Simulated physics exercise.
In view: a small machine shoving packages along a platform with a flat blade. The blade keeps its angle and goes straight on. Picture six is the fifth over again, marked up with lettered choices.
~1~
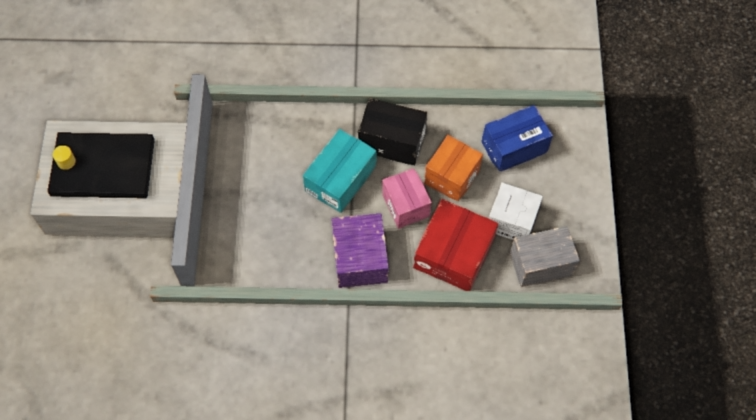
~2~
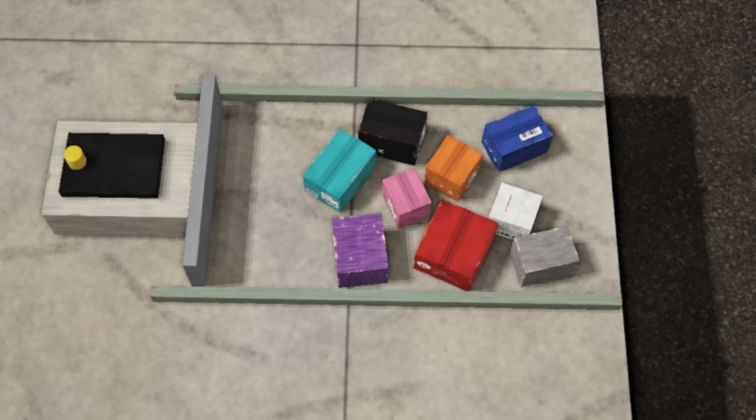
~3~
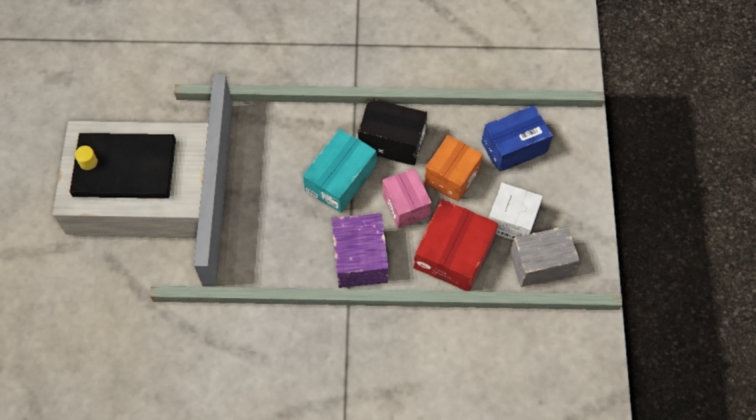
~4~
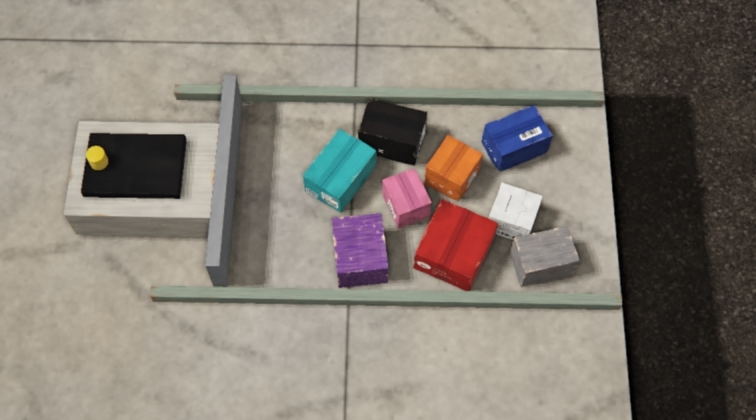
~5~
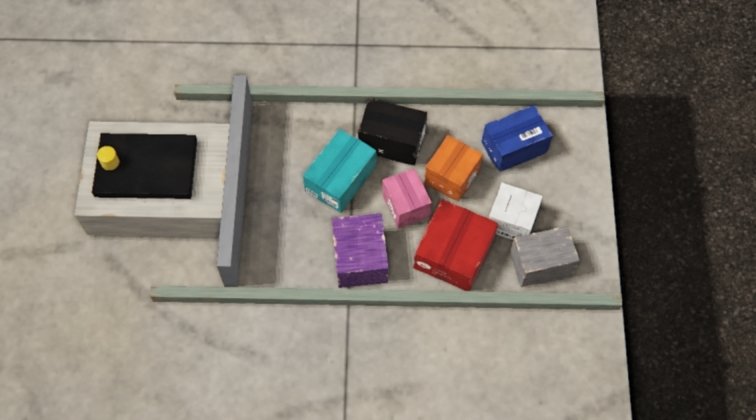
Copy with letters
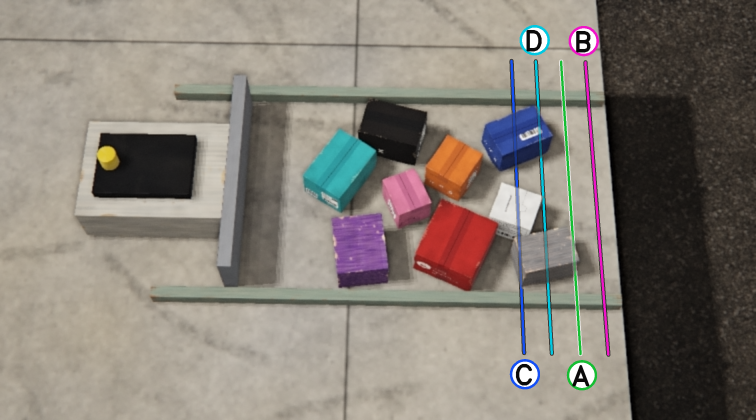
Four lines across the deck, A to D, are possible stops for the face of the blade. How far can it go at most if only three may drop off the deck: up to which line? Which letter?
No farther than C.
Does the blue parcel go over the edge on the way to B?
By then, yes.
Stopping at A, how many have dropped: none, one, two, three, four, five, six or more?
Six or more.
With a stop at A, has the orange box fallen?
By then, yes.
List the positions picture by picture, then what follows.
In the first picture, pink parcel (407, 199); blue parcel (517, 139); red box (456, 246).
In the second picture, robot (120, 164); grey crate (544, 256).
In the third picture, robot (130, 165); orange box (454, 169).
In the fourth picture, robot (142, 165); purple crate (360, 250).
In the fifth picture, robot (153, 165); pink parcel (407, 199); blue parcel (517, 139); red box (456, 246).
On the marked copy, A at (570, 198); B at (596, 199); C at (517, 197); D at (543, 198).
Taking C. A third of the way, robot (256, 167); purple crate (366, 252); black parcel (396, 125).
Two thirds of the way, robot (358, 169); grey crate (598, 261); blue parcel (564, 129).
When it is over, robot (438, 170); grey crate over the edge; white box over the edge; two fallen.
As for the rest, A drops six; B drops nine; D drops four.
